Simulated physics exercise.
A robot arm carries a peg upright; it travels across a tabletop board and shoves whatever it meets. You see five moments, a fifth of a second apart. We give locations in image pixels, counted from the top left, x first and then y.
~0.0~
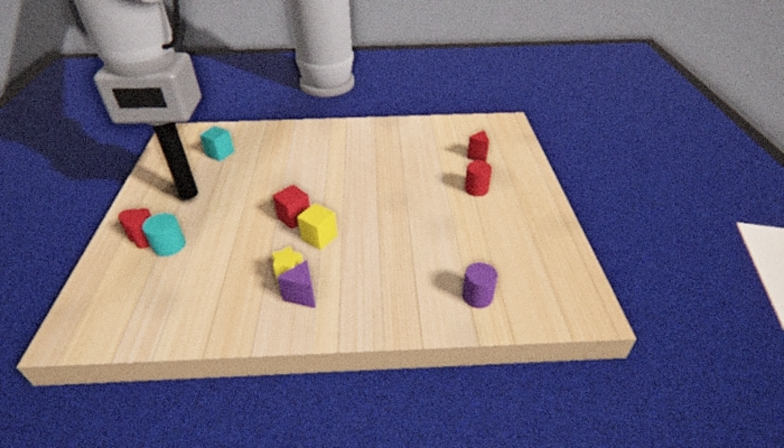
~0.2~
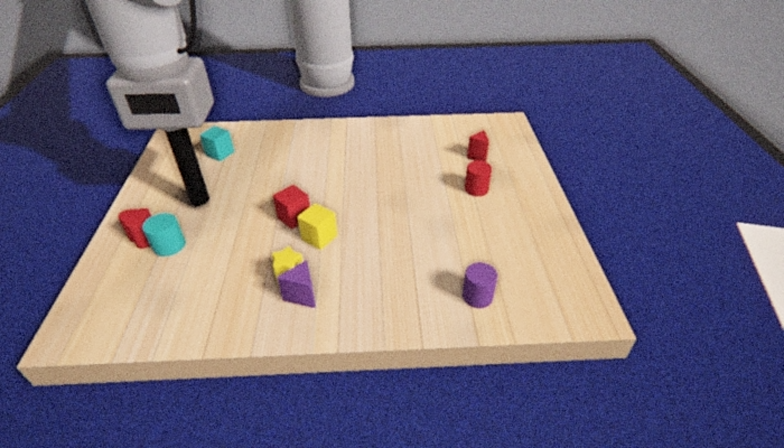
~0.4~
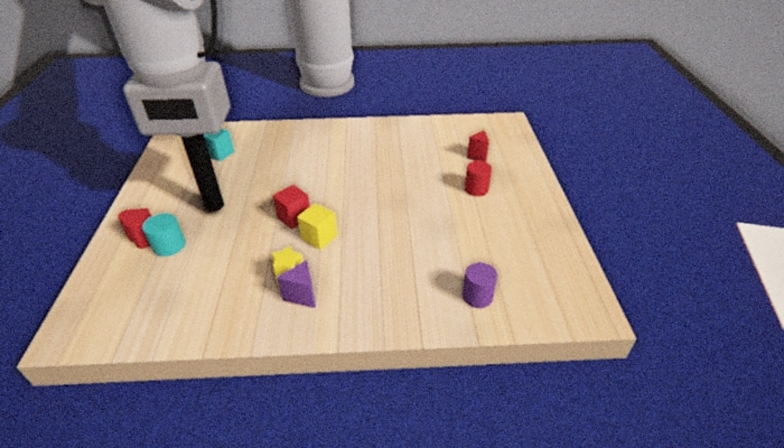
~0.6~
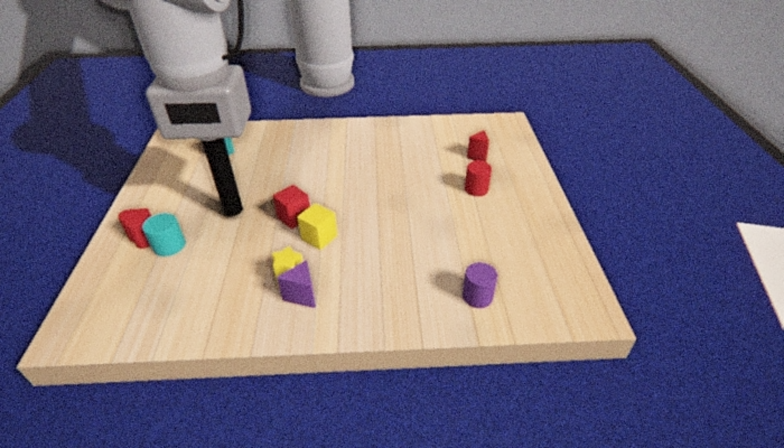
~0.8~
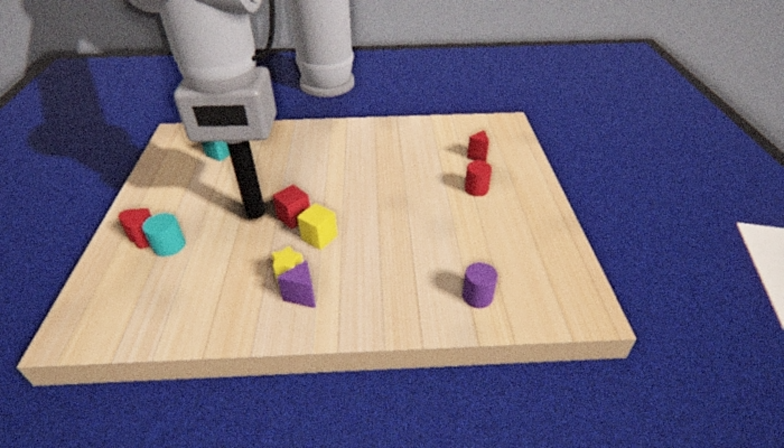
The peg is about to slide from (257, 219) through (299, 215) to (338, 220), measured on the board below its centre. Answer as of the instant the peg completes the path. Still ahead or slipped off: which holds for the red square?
Ahead to the end.
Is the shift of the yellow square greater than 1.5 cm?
I'd say no.
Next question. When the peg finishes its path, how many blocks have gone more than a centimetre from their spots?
My prediction: One block.
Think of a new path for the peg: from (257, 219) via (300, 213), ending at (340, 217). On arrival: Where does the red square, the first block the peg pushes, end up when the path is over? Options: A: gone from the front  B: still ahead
Answer: B.
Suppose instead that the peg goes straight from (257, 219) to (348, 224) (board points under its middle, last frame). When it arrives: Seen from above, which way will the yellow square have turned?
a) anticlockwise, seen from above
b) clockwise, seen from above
My pick is b.
What follows on the original path. One third of the way, peg at (285, 210); red square at (309, 195).
Two thirds of the way, peg at (312, 210); red square at (332, 195), turned 45° clockwise.
At the end, peg at (337, 215); red square at (360, 199), turned 40° clockwise; yellow square unmoved.
